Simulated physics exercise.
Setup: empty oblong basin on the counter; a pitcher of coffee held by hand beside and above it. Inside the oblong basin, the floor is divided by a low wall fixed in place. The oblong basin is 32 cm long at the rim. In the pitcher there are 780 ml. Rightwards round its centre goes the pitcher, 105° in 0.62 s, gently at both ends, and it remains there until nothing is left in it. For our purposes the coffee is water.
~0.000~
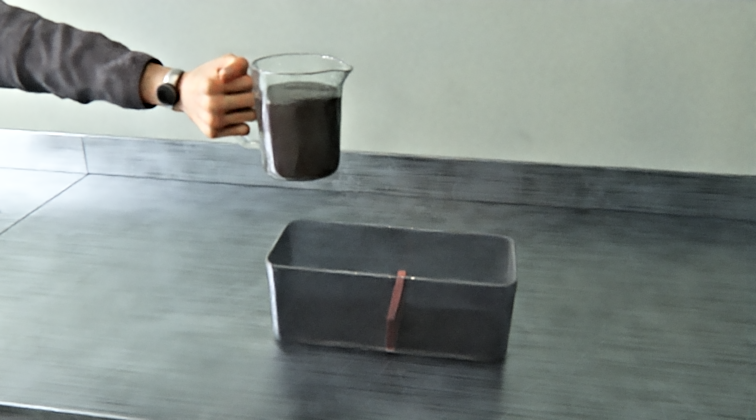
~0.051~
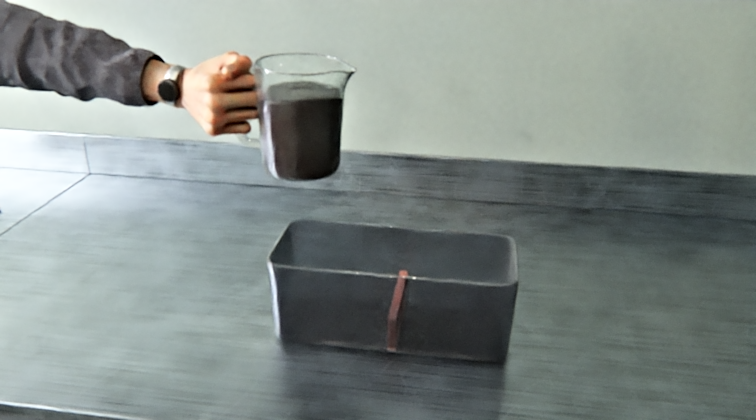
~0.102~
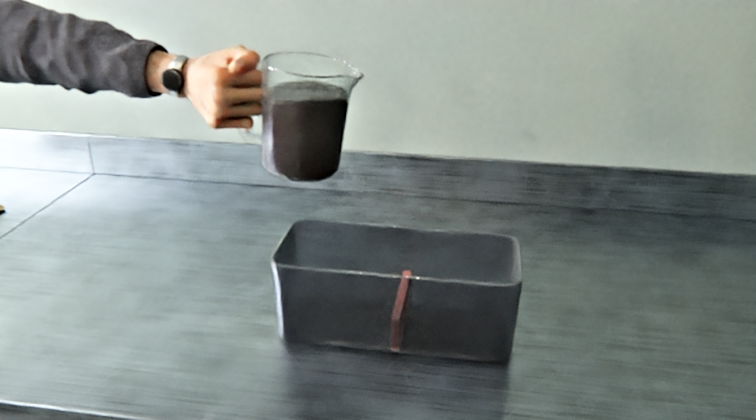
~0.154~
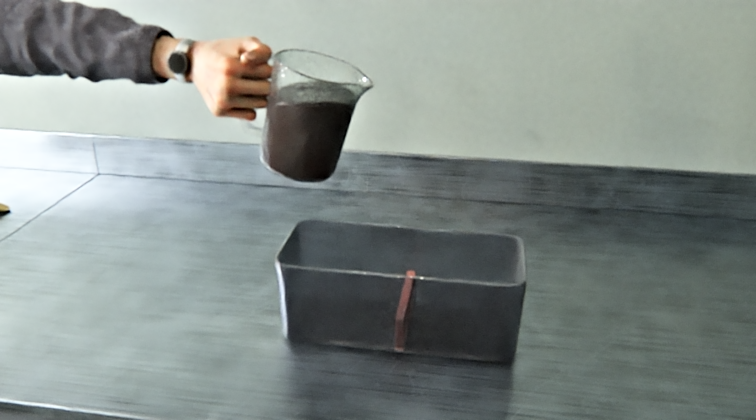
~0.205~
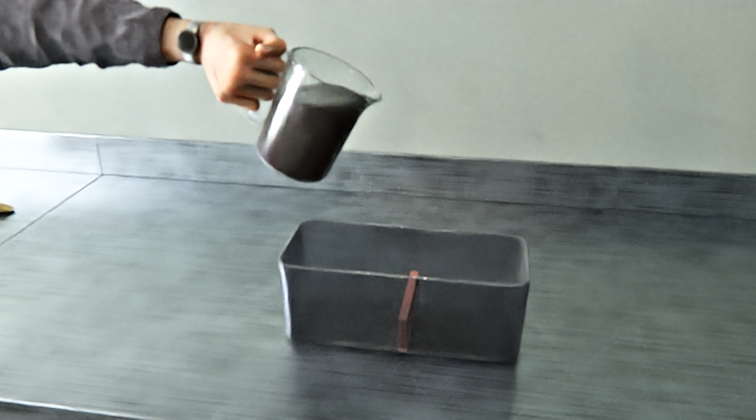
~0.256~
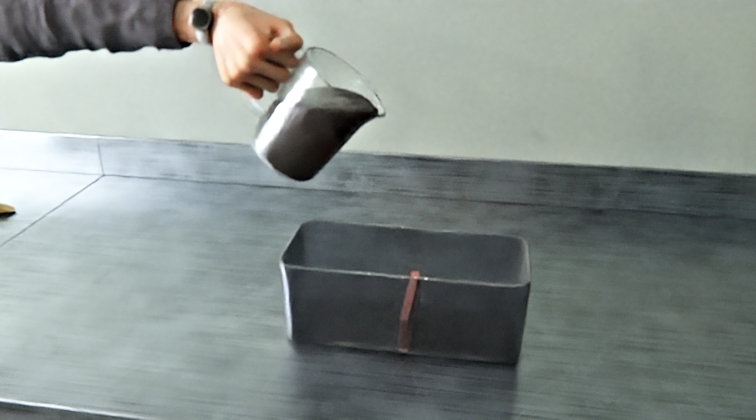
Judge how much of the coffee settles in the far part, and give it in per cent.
Some 86 per cent settles in the far part.
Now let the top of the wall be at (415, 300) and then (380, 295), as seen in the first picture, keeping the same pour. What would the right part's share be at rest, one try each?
I'd put it at about 45 per cent for the first and about 90 per cent for the second.
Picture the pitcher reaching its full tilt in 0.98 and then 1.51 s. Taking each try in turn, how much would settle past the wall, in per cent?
I'd say 90 percent on the first go, 90 percent on the next.
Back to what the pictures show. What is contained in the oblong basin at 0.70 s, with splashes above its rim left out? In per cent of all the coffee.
Looks like about 58 % of the whole amount.
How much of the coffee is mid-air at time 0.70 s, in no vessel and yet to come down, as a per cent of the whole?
Roughly 24 %.
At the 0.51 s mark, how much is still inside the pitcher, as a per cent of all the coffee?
I reckon about 64 in a hundred is still held.
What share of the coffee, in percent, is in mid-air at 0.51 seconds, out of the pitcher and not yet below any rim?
Around 30 percent.
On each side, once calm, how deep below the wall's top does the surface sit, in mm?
Left side: Around 46 mm. Right side: Around 14 mm.
After 0.51 s the tilt is 98° and 63 per cent is still to pour, 0 is left of the wall and 7 right of it.
After 0.70 s the tilt is 105° and 19 per cent is still to pour, 4 is left of the wall and 53 right of it.
After 0.90 s the tilt is 105° and 3 per cent is still to pour, 7 is left of the wall and 81 right of it.
After 1.12 s the tilt is 105° and 0 per cent is still to pour, 10 is left of the wall and 86 right of it.
In the end 11 per cent lies left of the wall, 86 right of it and 3 outside.
